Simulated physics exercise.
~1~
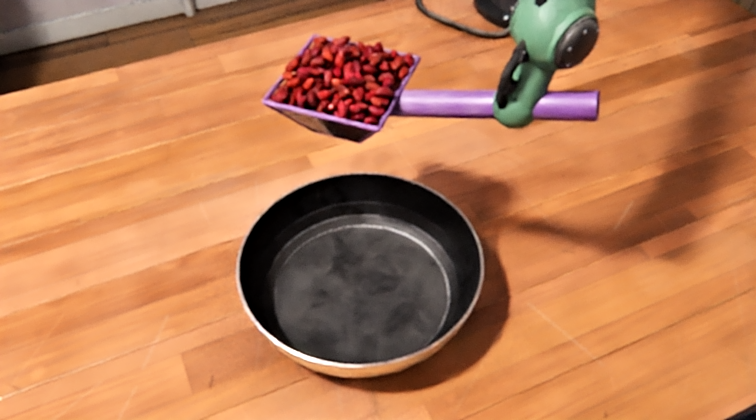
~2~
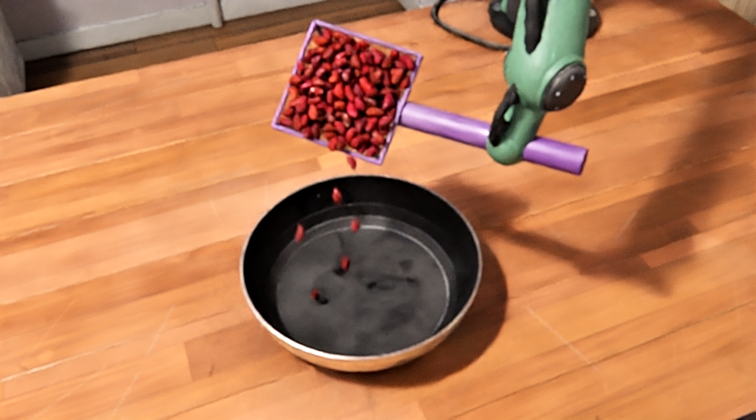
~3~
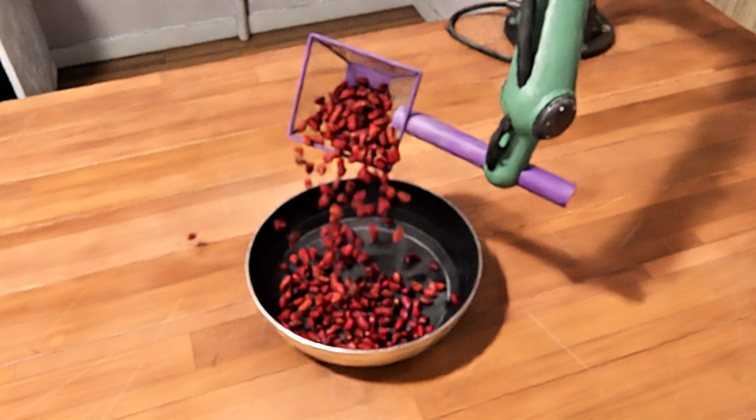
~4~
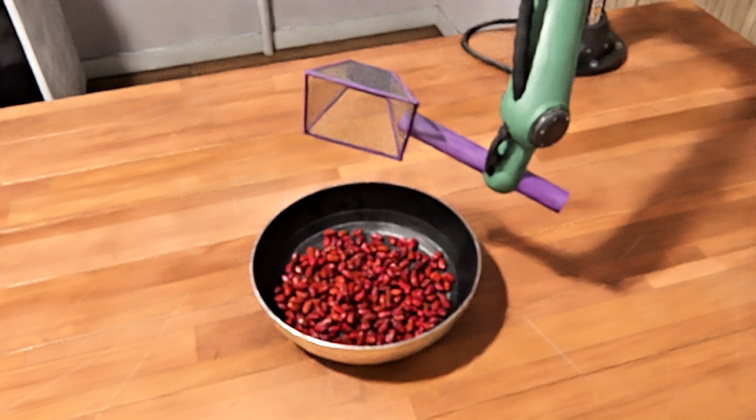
A purple-edged scoop heaped with red kidney beans is held by a green robotic arm above a black frying pan on a wooden table, seen from above at an angle. The arm, at the upper right, grips the scoop's purple handle and tips it toward the pan. A few beans slip over the edge first, then the load pours down in a thick stream, with one or so straying to the left. The scoop keeps turning until its see-through sides show it empty. In the end, the red beans lie spread across the pan.
